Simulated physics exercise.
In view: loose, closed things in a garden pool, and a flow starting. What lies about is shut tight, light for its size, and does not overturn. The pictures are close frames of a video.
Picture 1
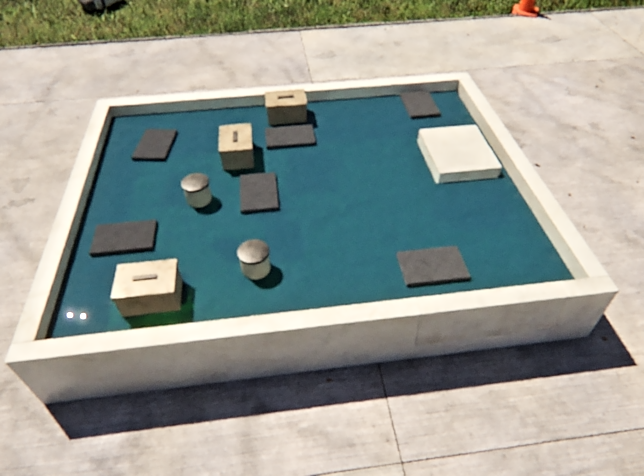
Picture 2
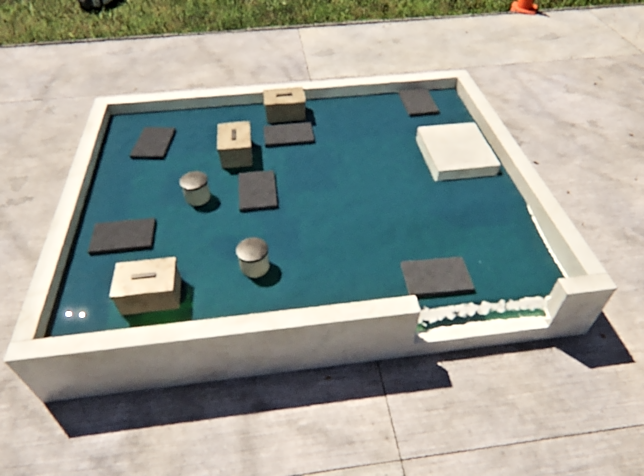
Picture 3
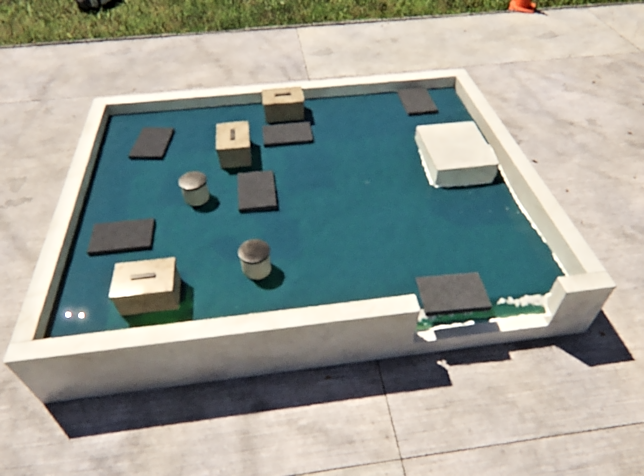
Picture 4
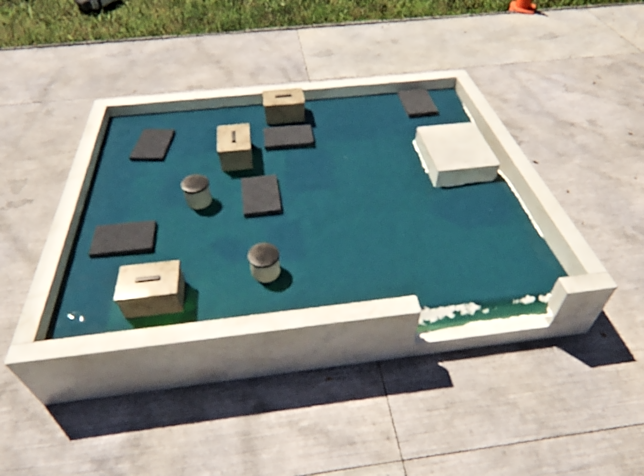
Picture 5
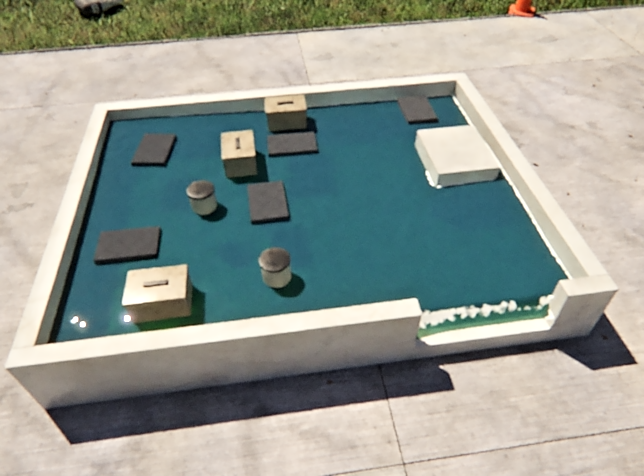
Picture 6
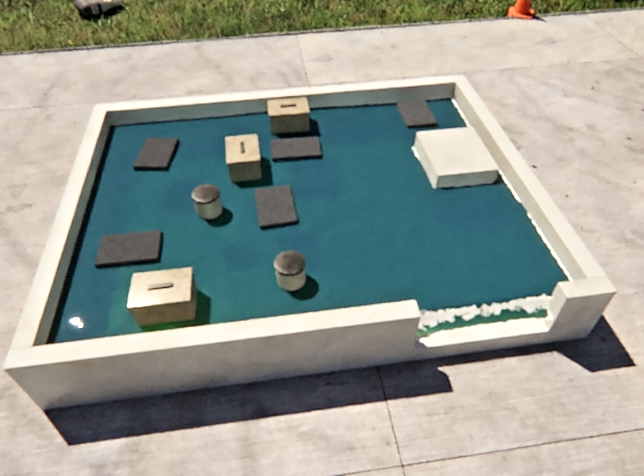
On a sunlit paved area edged by grass, a shallow pale-walled pool of teal water is seen from above at an angle, the camera still. Tan boxes, dark flat slabs and two small capped tubs float mainly at left and centre, with a white block at right. A gap opens in the near wall at right, the nearest dark slab slides into it and disappears from view, and other floating things drift slightly rightward.
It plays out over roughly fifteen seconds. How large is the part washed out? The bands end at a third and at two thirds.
It is less than a third.
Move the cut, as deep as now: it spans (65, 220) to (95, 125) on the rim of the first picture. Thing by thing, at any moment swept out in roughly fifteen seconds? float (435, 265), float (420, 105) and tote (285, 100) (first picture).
In turn: No, no, yes.
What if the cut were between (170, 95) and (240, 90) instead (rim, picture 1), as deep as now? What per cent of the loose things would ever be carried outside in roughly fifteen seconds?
Close to 0 %.
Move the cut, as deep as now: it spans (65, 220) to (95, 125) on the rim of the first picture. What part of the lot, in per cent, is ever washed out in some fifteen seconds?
Some 70 per cent.
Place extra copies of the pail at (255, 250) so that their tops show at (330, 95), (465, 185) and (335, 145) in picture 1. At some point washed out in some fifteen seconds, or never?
In that order: Left behind, through, yes.
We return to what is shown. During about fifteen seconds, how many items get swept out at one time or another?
The number is 3.
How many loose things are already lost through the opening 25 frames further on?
The number is 2.
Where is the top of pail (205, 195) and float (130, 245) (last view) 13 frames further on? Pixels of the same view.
Close to (250, 212) and (155, 260).
A moment on, 1 of 11 are out; 10 afloat.
Next, 2 of 11 are out; 9 afloat.
Later, 2 of 11 are out; 9 afloat.
In the end, 3 of 11 are out; 8 afloat.
